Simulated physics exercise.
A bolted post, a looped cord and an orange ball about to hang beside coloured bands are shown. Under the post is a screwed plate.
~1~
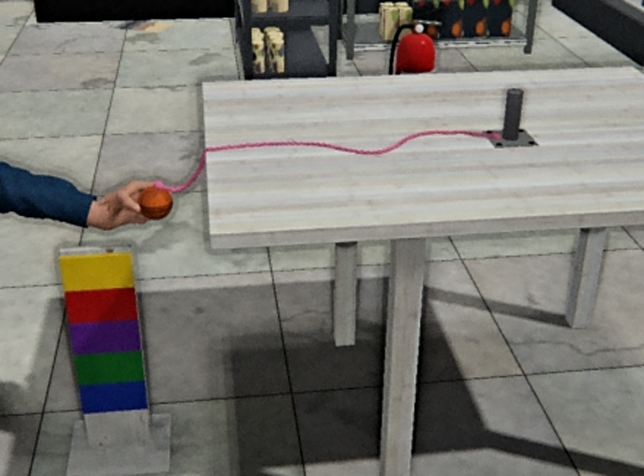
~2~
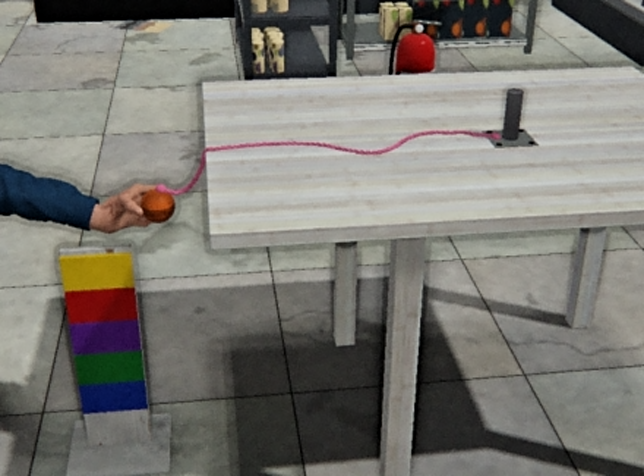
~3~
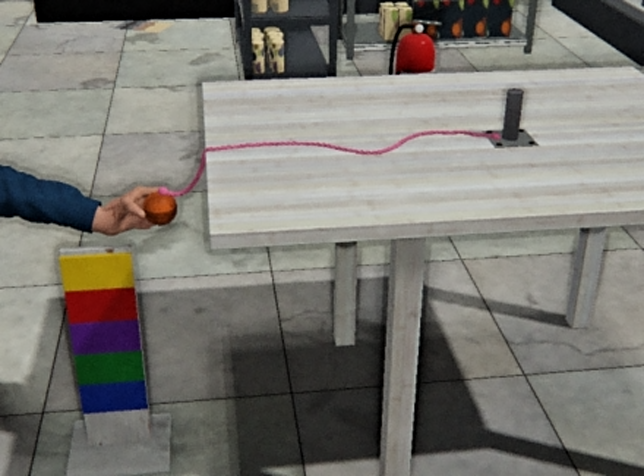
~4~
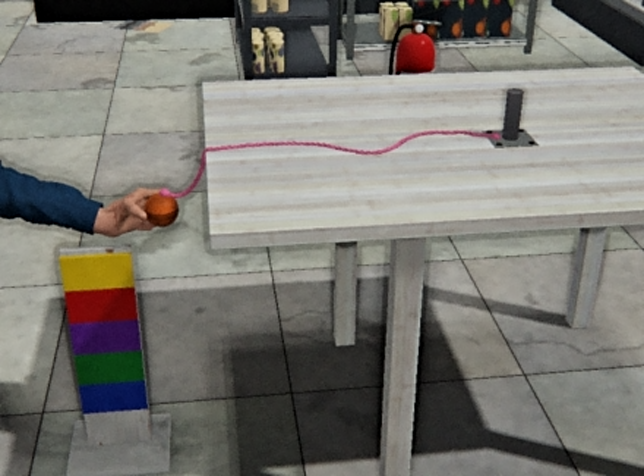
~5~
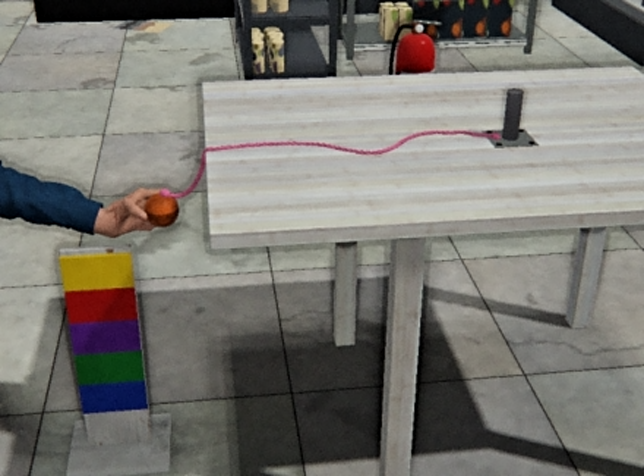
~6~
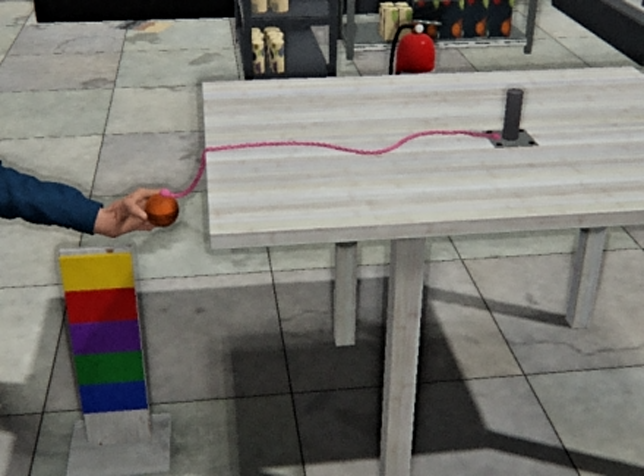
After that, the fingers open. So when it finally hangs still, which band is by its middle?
At yellow.
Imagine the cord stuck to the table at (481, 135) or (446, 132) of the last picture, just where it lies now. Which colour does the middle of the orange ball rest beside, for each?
In order: Yellow; yellow.
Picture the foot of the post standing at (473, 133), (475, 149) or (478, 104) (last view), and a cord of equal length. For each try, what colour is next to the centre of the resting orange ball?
In turn, red, then red, then yellow.
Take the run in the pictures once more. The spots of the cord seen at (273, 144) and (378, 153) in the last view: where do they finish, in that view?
First one: (243, 154); second one: (352, 147).
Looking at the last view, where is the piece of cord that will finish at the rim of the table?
Go for the one at (235, 147).
Soon after, ball near (213, 260); level with yellow.
Then, ball near (195, 271); level with yellow.
At rest, ball near (216, 269); level with yellow. Its middle rests at the yellow band.
